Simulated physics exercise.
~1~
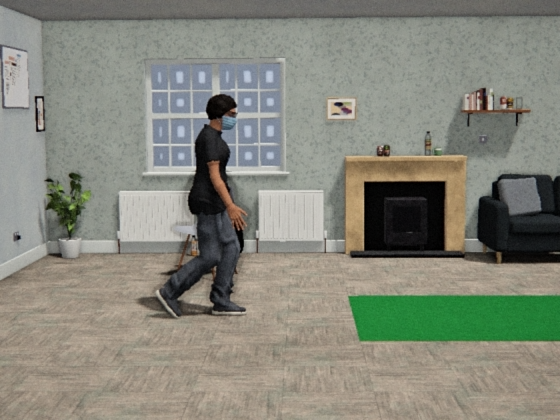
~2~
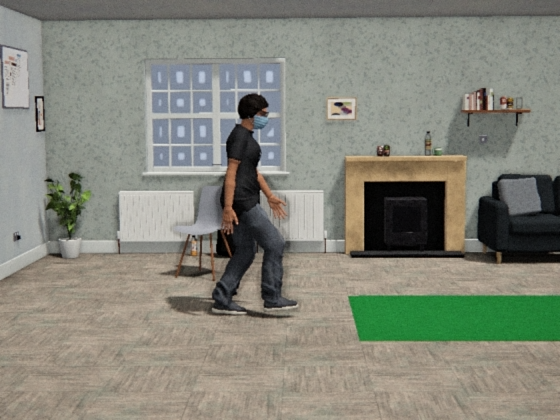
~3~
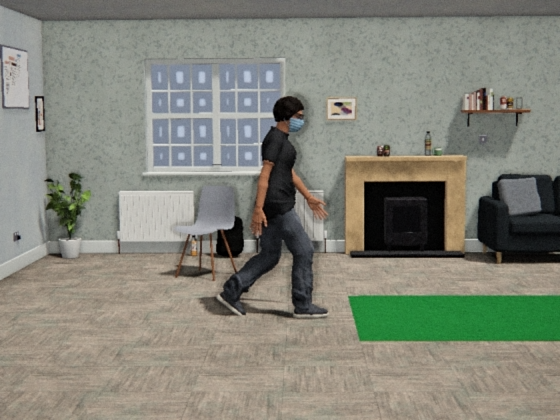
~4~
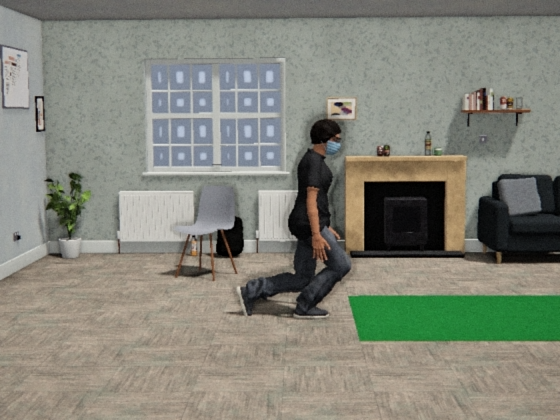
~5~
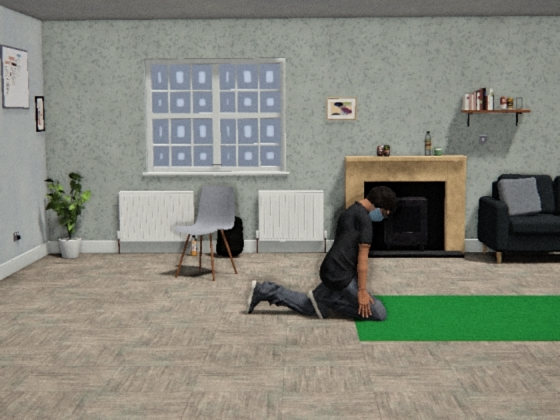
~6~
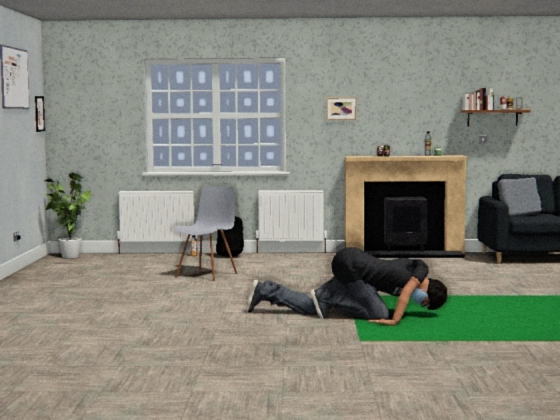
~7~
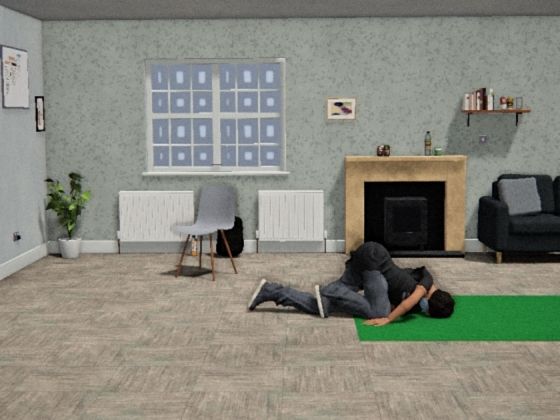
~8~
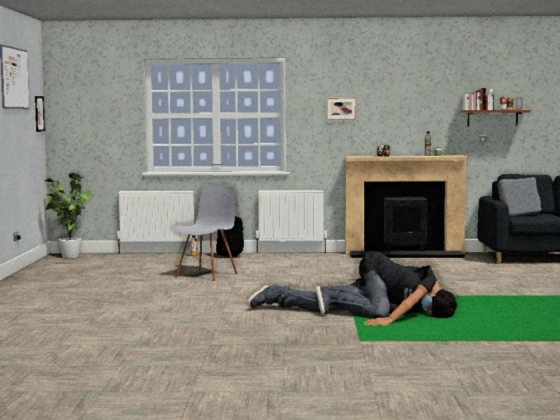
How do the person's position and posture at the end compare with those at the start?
At the start the person is upright and walking in front of the window, well to the left of the green mat. By the end they are farther right and down on the floor, with the upper body on the mat and the legs stretched out behind to the left.
